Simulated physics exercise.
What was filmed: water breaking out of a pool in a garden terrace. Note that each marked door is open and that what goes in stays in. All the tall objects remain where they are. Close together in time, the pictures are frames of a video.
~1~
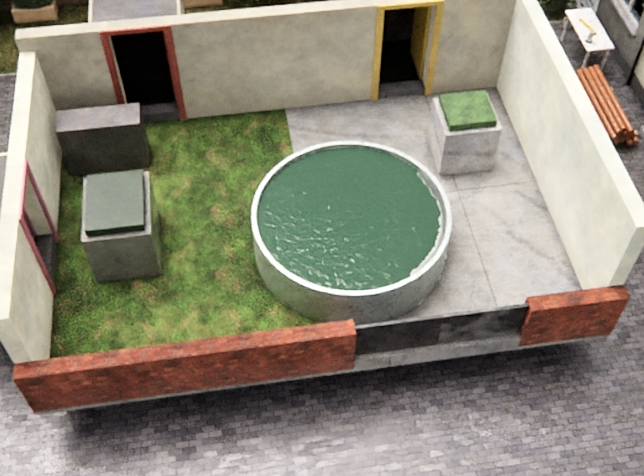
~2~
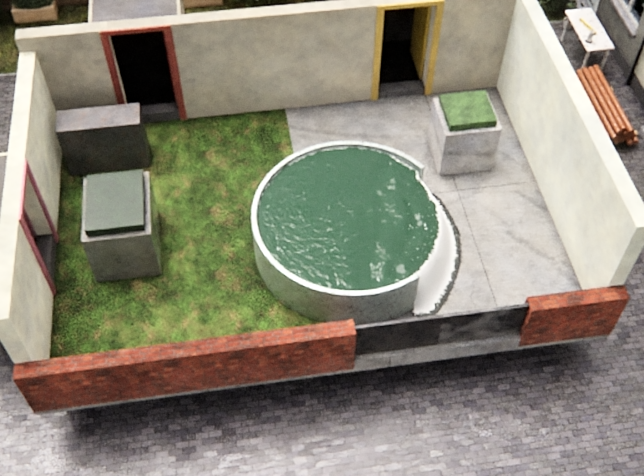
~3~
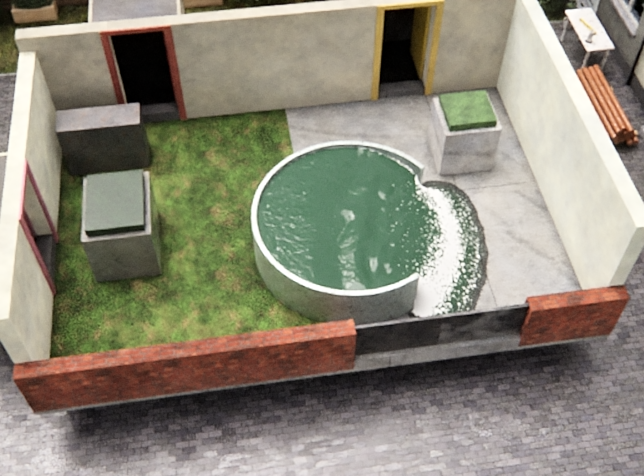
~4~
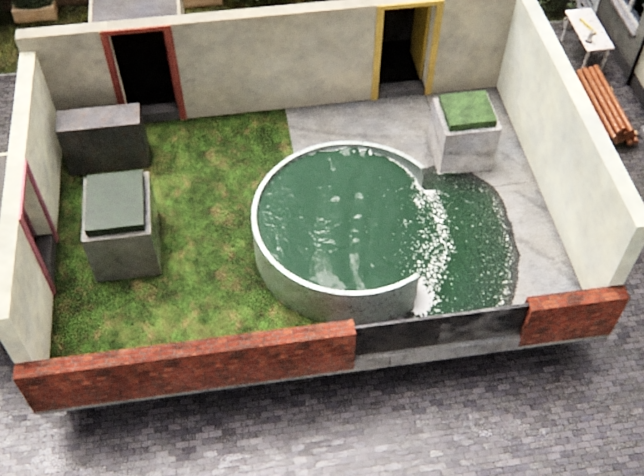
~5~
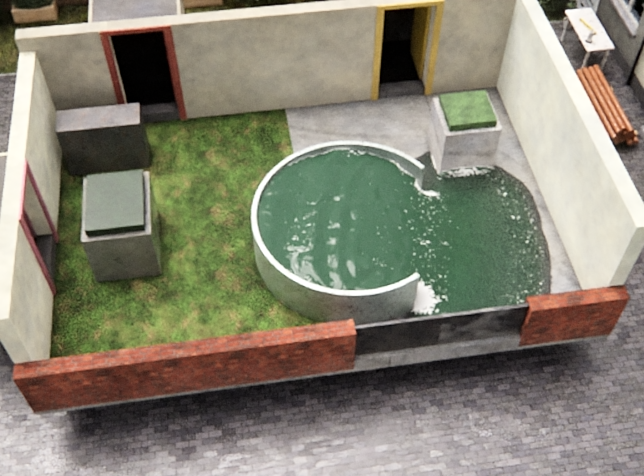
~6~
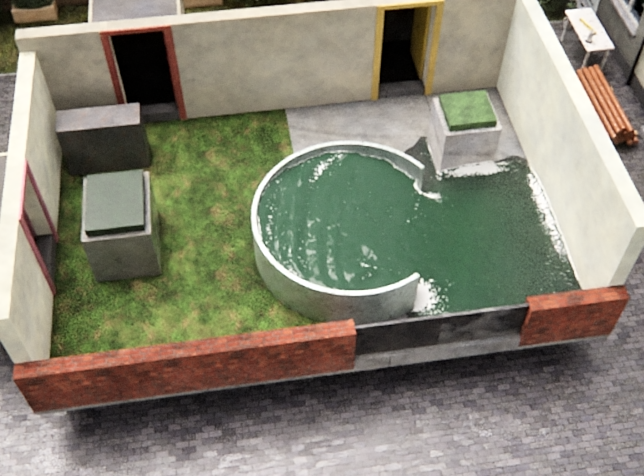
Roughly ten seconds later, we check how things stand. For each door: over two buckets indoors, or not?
The red door will get two buckets at most, the pink door will get two buckets at most, the yellow door will get two buckets at most.
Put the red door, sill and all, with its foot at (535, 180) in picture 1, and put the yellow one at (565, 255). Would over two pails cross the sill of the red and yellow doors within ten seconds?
Note: Red crosses the line; yellow crosses the line.
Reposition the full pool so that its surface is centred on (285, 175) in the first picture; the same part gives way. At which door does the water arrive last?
Last: The pink door.
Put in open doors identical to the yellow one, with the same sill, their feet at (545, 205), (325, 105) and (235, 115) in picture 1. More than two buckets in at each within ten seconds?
The first clears the line, the next misses the line, the last misses the line.
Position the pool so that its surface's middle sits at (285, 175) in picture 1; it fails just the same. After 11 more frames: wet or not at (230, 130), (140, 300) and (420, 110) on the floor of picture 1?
In turn: Dry, dry, awash.
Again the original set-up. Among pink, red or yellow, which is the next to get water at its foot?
That's the door marked yellow.
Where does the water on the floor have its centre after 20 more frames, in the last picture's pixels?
(432, 228).
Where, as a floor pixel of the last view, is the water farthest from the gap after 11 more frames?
Somewhere about (492, 90).
A moment on, water covers 25 % of the floor; the red door not reached, the pink door not reached, the yellow door not reached.
Next, water covers 30 % of the floor; the red door not reached, the pink door not reached, the yellow door wet at the sill, nothing in.
Then, water covers 45 % of the floor; the red door not reached, the pink door not reached, the yellow door wet at the sill, nothing in.
Later, water covers 95 % of the floor; the red door wet at the sill, nothing in, the pink door not reached, the yellow door under two buckets in.
In the end, water covers 100 % of the floor; the red door wet at the sill, nothing in, the pink door wet at the sill, nothing in, the yellow door under two buckets in.
